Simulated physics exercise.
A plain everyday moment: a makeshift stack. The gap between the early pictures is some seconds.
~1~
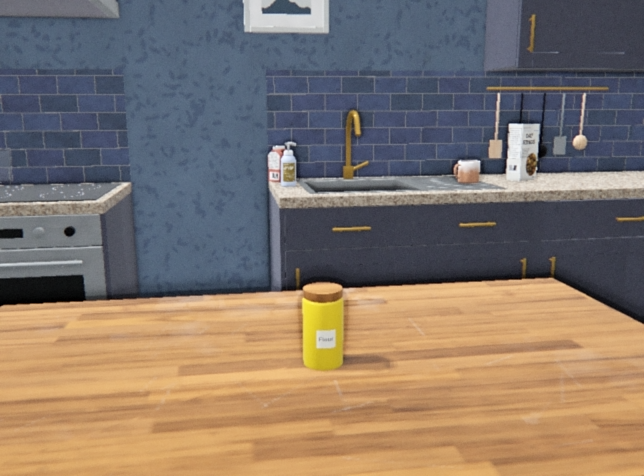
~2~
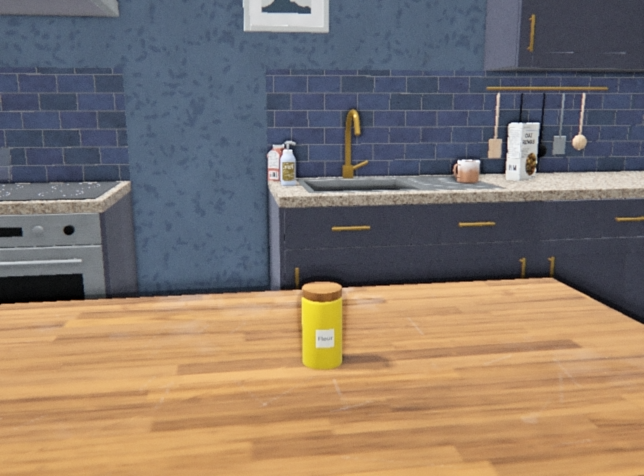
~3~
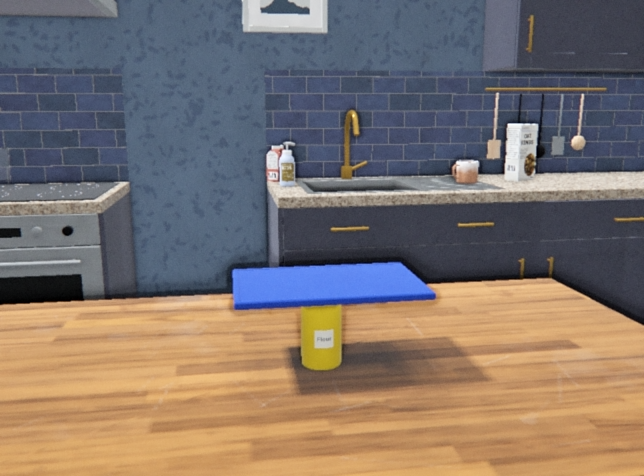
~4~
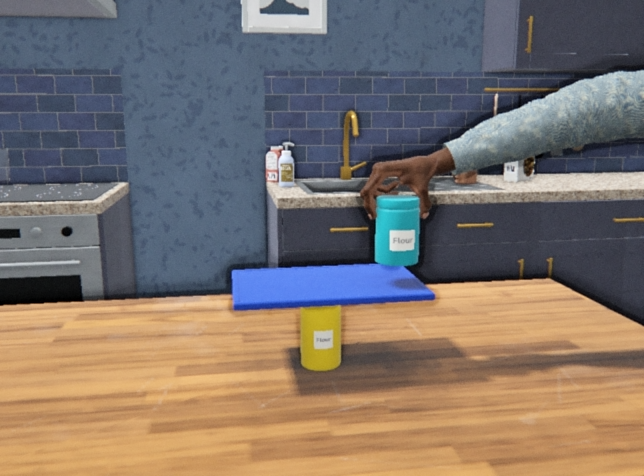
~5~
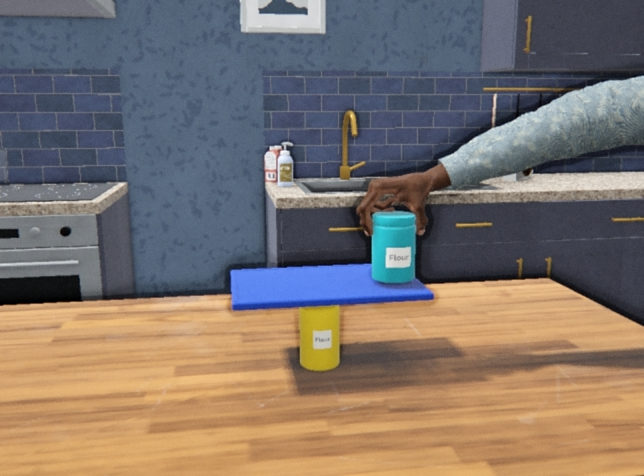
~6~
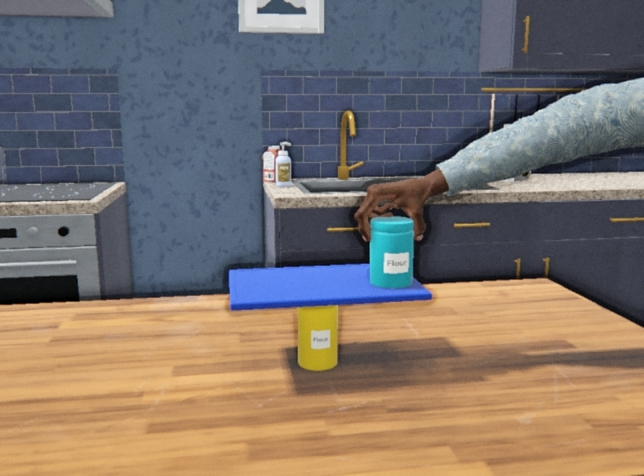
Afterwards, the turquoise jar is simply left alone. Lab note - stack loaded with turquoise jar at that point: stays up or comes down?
My guess is the stack won't stay standing.
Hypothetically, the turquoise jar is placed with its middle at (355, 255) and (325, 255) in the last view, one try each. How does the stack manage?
Well, the first time it goes over, and the second time it stays put.
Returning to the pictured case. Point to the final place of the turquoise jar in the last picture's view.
Roughly at pixel (436, 348).
Then, 0.30 s past the last view, turquoise jar now fallen; blue lid rocked 58° from its first pose.
Then, 0.40 s past the last view, blue lid rocked 74° from its first pose.
Finally, fallen, turquoise jar; down or leaning hard in the stack, blue lid; yellow jar still in place. Final places as the last picture's camera would see them, turquoise jar near (436, 348). The stack gives way.
